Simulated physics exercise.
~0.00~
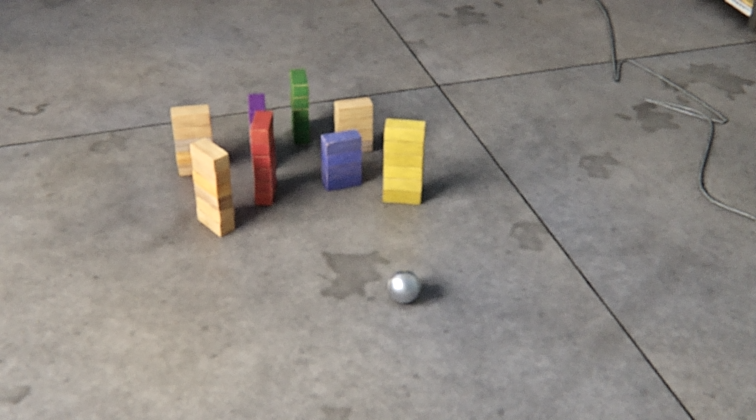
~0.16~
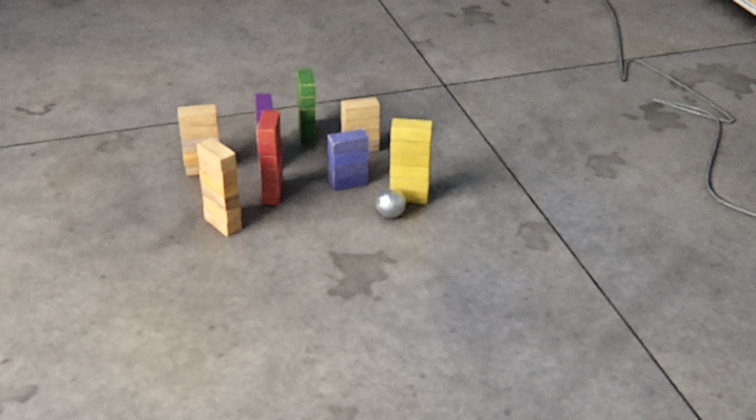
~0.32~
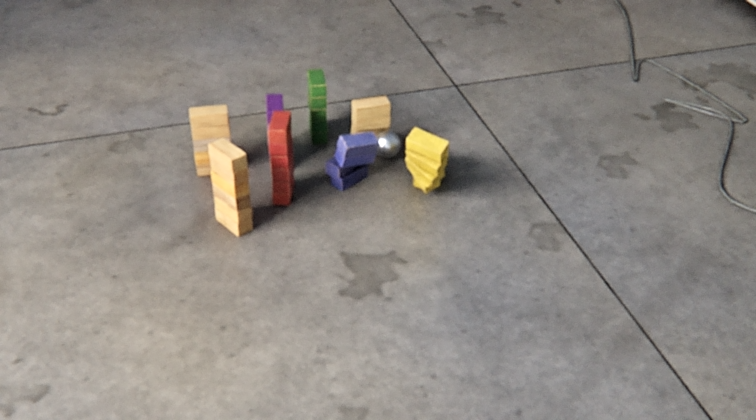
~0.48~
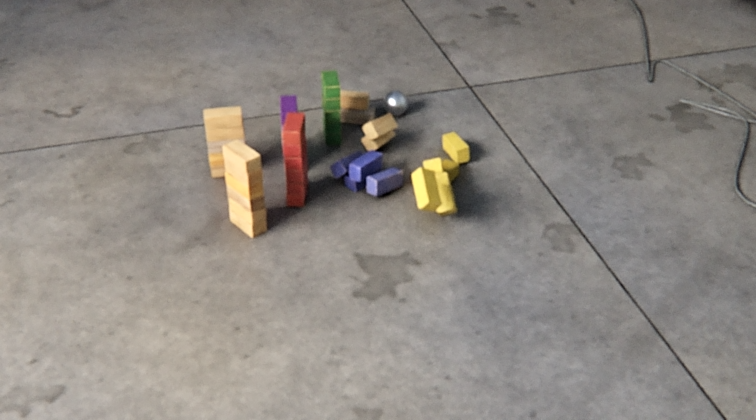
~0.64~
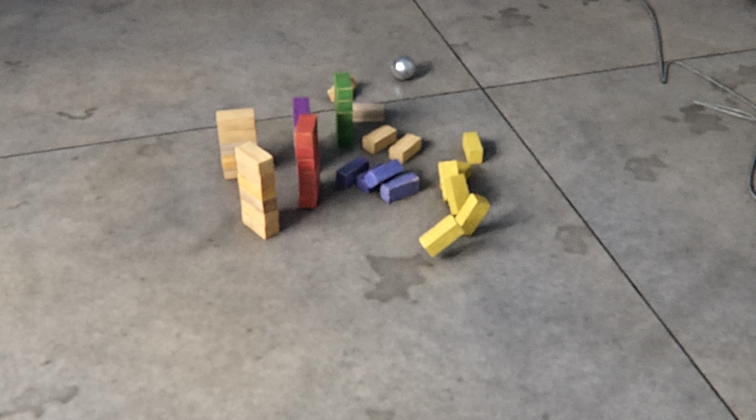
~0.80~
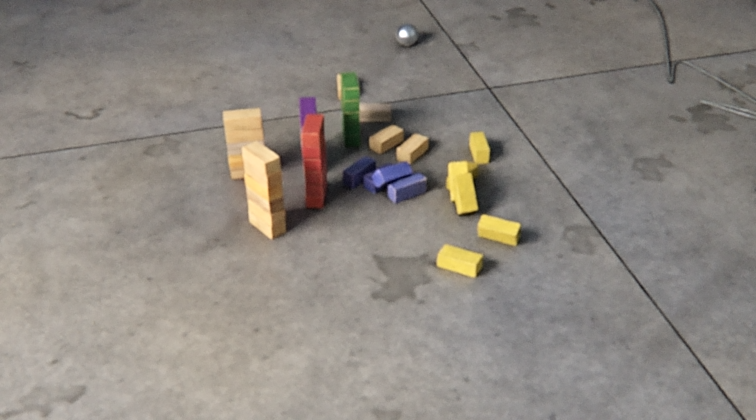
To begin with, a steel ball rolls away from the viewer across a stained concrete floor toward a cluster of upright wooden block columns in several colours. It reaches the gap between the blue and yellow columns and pushes through, leaving both twisted and buckling. The ball then runs into the plain wooden column behind them, which breaks apart as the blue and yellow blocks tumble down. Yellow blocks spill toward the viewer, the top one landing farthest forward. Finally, the ball rolls off toward the back, while the red, green, purple and two plain columns at left still stand.
